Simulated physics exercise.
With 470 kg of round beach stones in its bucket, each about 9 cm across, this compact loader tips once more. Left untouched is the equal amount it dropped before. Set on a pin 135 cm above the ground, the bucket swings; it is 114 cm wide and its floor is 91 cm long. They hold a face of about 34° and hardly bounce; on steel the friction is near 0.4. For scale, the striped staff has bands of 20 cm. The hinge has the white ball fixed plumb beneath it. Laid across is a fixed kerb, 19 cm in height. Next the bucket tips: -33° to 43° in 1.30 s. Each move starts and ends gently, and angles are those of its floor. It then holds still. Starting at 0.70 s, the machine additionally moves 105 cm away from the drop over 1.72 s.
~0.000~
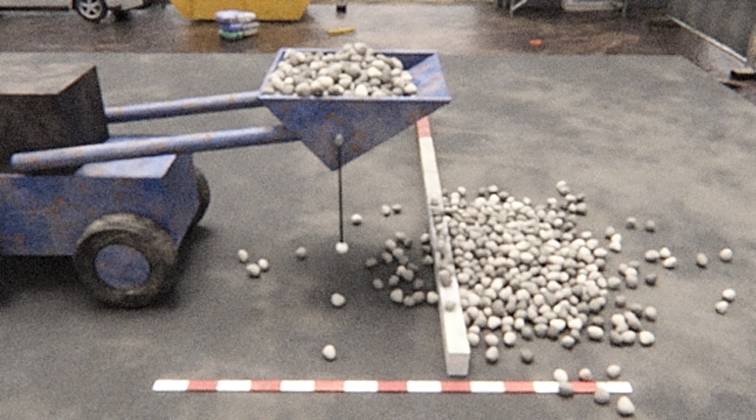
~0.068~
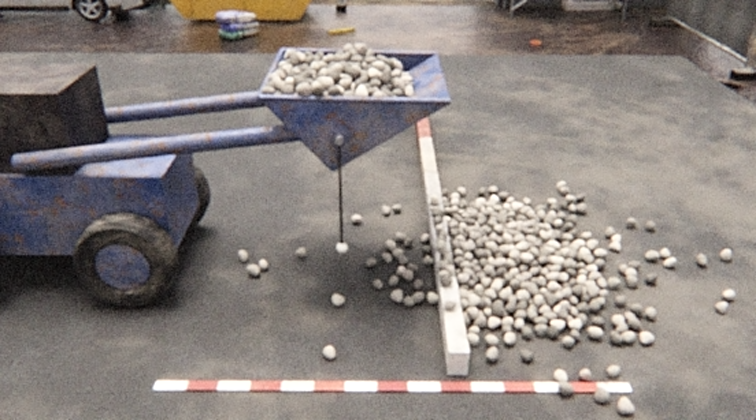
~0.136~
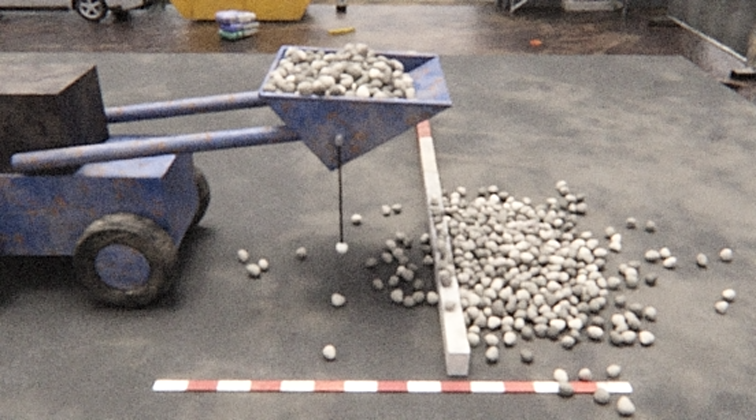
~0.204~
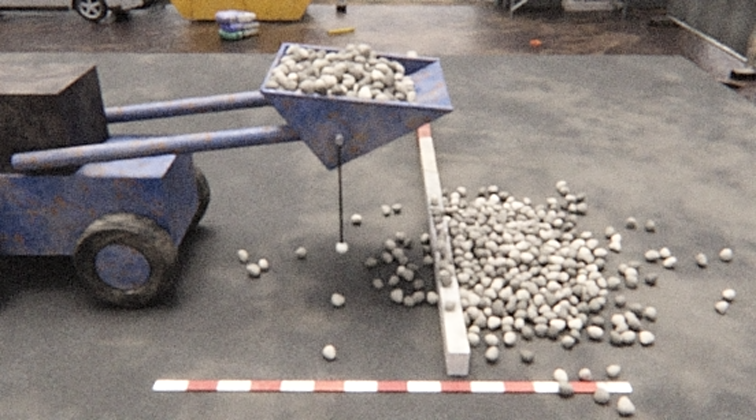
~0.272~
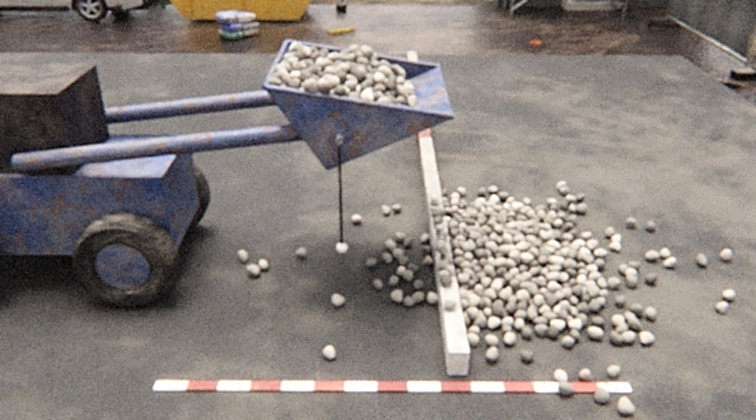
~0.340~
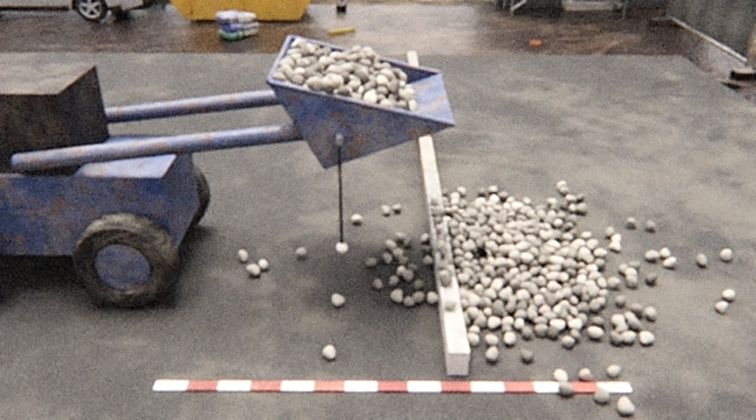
A blue loader slowly tilts its stone-filled bucket slightly downward to the right.
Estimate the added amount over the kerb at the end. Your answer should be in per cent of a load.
Roughly 14 per cent of a load.
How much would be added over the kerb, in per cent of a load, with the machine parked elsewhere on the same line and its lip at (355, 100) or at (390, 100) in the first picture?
Case one about 0 %, case two about 0 %.
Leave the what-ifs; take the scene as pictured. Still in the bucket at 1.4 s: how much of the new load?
Roughly 15 per cent of its load.
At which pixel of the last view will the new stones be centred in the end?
They end up centred around (401, 252).
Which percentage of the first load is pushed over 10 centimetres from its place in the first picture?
Roughly 5 percent.
After 1.0 s the floor is at 31°; in per cent of one load, 93 in the bucket, 15 on this side of the kerb, 92 over the kerb; the foremost stones are at (685, 259).
After 1.4 s the floor is at 43°; in per cent of one load, 15 in the bucket, 85 on this side of the kerb, 101 over the kerb; the foremost stones are at (685, 259).
After 2.9 s the floor is at 43°; in per cent of one load, 0 in the bucket, 94 on this side of the kerb, 106 over the kerb; the foremost stones are at (685, 259).
After 5.6 s the floor is at 43°; in per cent of one load, 0 in the bucket, 94 on this side of the kerb, 106 over the kerb; the foremost stones are at (685, 259). Net gain over the kerb, 14.
